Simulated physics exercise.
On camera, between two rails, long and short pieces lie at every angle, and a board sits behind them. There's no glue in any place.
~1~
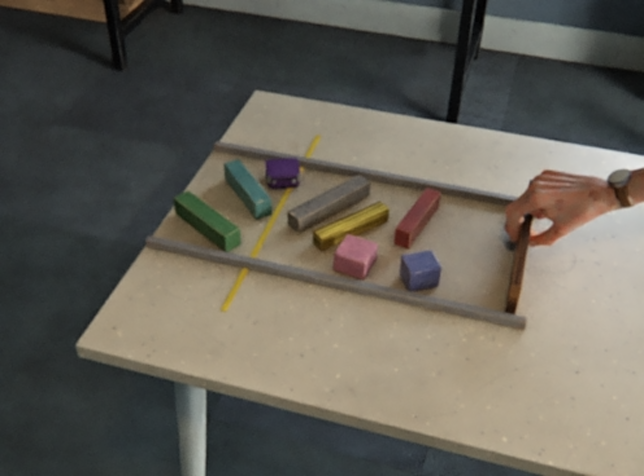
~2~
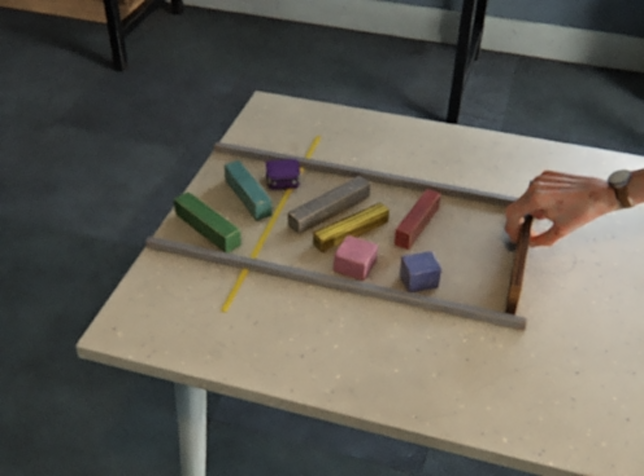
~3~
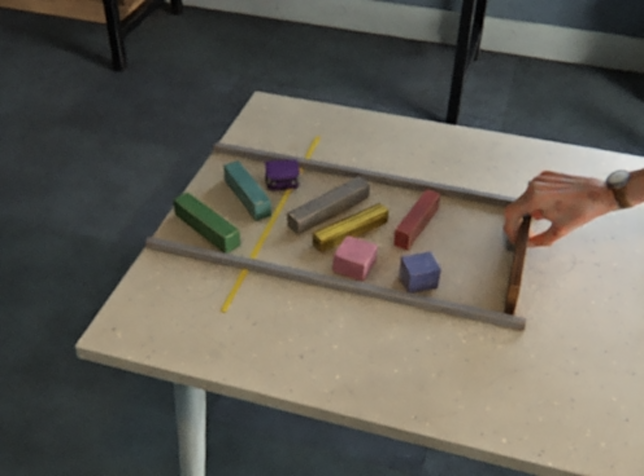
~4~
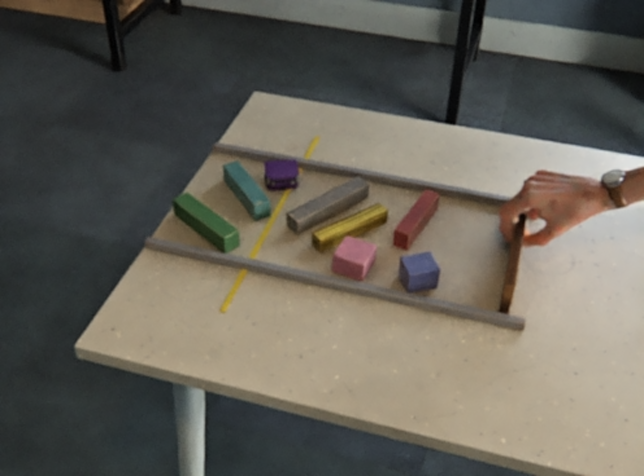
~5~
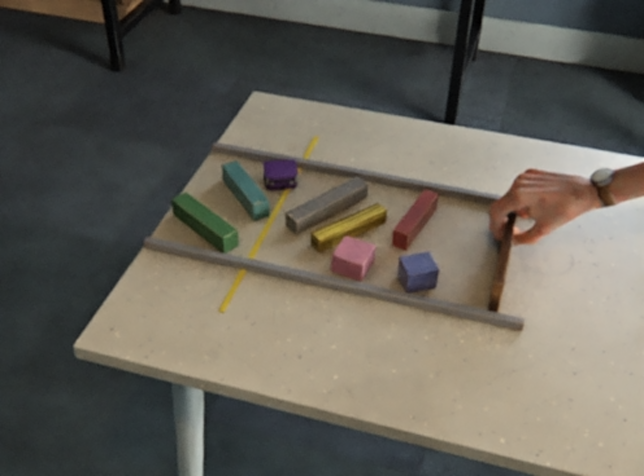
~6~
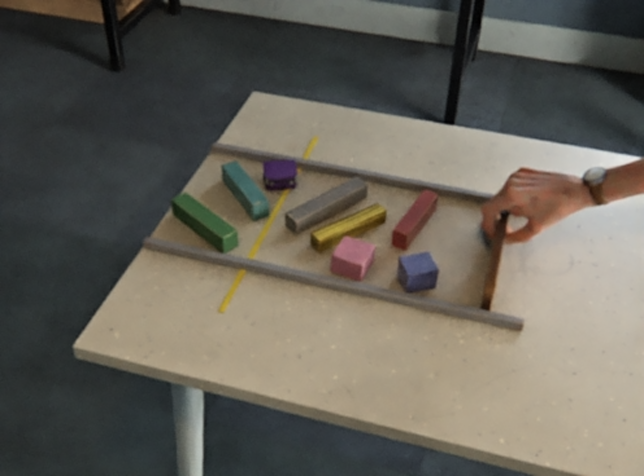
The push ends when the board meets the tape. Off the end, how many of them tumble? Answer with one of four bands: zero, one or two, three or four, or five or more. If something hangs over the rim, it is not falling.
Zero.
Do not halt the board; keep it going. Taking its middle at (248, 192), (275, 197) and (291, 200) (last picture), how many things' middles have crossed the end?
First 2, then 0, finally 0.
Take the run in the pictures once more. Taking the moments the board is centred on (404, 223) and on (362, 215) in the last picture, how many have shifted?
Tally at point one: 3; at point two: 5.
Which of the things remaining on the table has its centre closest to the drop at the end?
Green bar.
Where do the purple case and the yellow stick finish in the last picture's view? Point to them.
Around (241, 163), then around (243, 205).
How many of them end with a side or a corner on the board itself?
2 touch it.
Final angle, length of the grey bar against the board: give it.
It is near 10° out of line.
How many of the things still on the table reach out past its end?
I'd put it at 1.
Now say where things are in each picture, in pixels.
In the first frame, green bar (207, 221); turquoise bar (247, 189); purple case (283, 175); board (522, 245); tape (277, 212).
In the second frame, turquoise bar (248, 189); yellow stick (352, 226).
In the third frame, purple case (283, 176); blue block (420, 272).
In the fourth frame, green bar (206, 222); grey bar (329, 205).
In the fifth frame, turquoise bar (245, 190); pink block (354, 258).
In the sixth frame, green bar (204, 222); turquoise bar (245, 190); purple case (280, 176); board (499, 242); tape (275, 213).
Soon after, none off yet; green bar at rest near (204, 222); turquoise bar at rest near (245, 190); purple case at rest near (280, 176).
Then, none off yet; green bar moving near (200, 221); turquoise bar moved a little near (226, 180); purple case moved a little near (271, 172).
At rest, the number that fall off is zero.
